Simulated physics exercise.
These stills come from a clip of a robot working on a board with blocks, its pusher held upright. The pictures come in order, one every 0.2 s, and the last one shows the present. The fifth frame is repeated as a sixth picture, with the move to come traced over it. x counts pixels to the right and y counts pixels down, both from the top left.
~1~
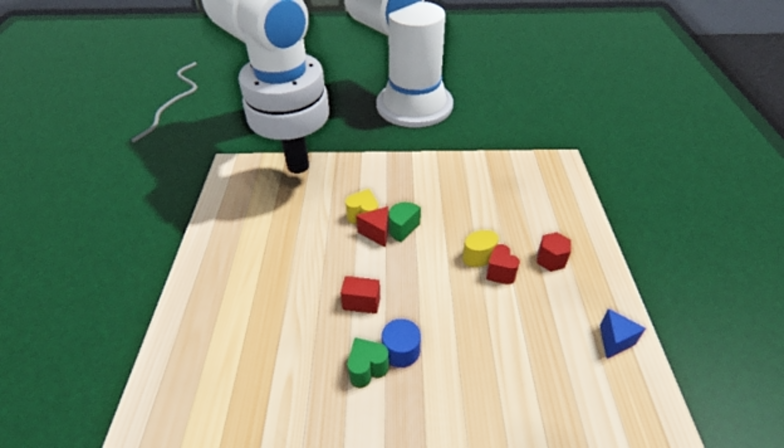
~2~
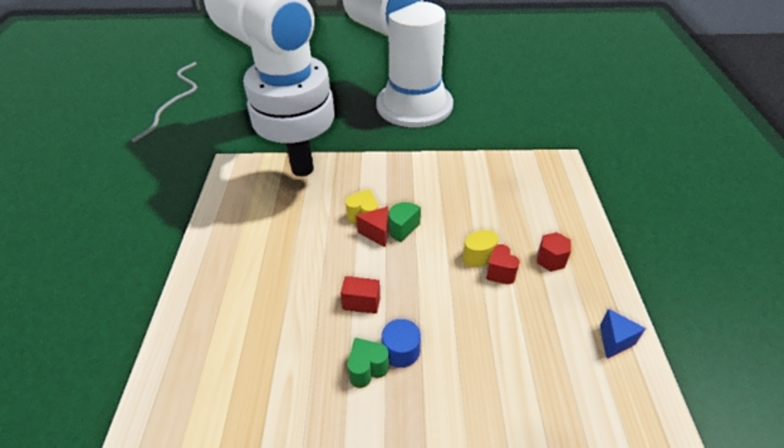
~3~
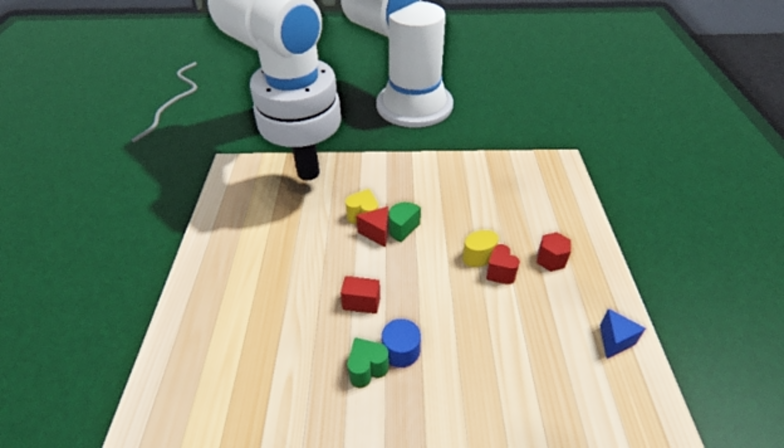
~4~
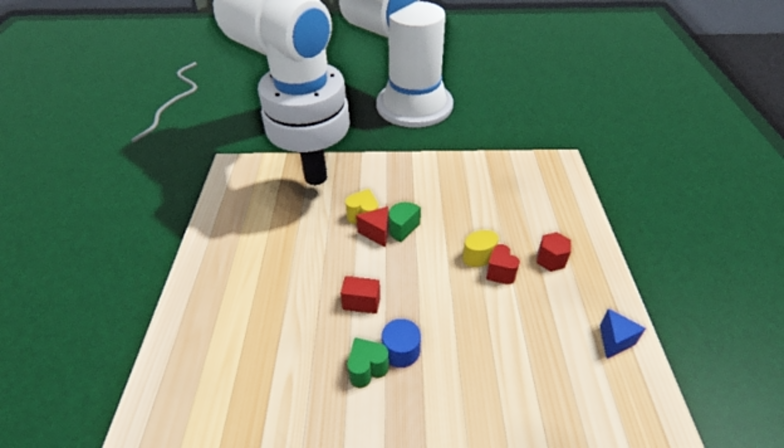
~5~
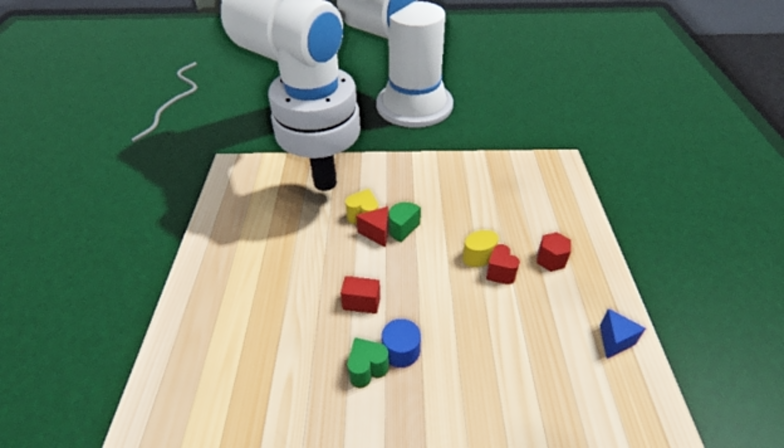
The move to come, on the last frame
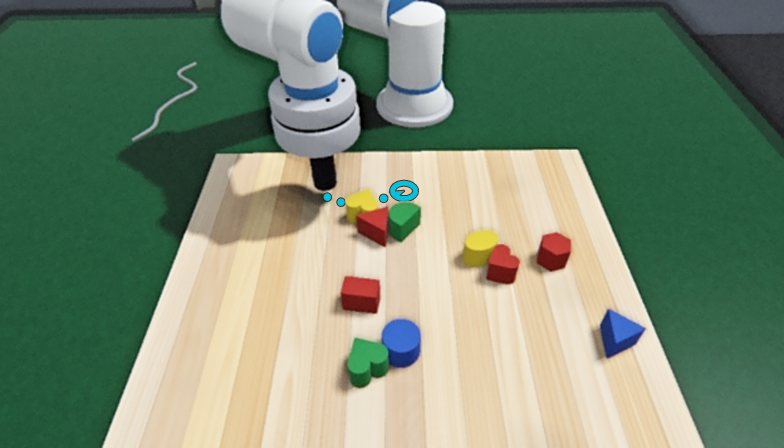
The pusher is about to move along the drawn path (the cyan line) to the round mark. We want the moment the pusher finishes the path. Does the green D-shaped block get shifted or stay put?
Still in place.
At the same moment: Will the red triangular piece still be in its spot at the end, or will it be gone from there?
The answer is that it is displaced.
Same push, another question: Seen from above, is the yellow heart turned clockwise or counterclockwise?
Looking down on the board, it turns clockwise.
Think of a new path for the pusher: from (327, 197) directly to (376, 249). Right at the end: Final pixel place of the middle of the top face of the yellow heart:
When the path ends, it will be at (387, 209).
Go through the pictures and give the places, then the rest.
Tip of the pusher at (298, 167), middles of tops, yellow heart at (363, 200), red triangular piece at (376, 217), green D-shaped block at (403, 211), in the first frame.
Pusher at (303, 170), nothing pushed, in the second frame.
Pusher at (309, 174), nothing pushed, in the third frame.
Pusher at (316, 179), nothing pushed, in the fourth frame.
Pusher at (325, 184), yellow heart at (363, 200), red triangular piece at (376, 217), green D-shaped block at (403, 211), in the fifth frame.
The line goes from (327, 197) through (352, 204) and (379, 200) to (404, 191).
What follows on the original path. One third of the way, pusher at (351, 192); yellow heart at (365, 201).
Two thirds of the way, pusher at (379, 187); yellow heart at (371, 203), turned 20° clockwise; red triangular piece at (380, 222).
At the end, pusher at (404, 178); yellow heart at (371, 203), turned 20° clockwise; red triangular piece at (380, 222); green D-shaped block unmoved.
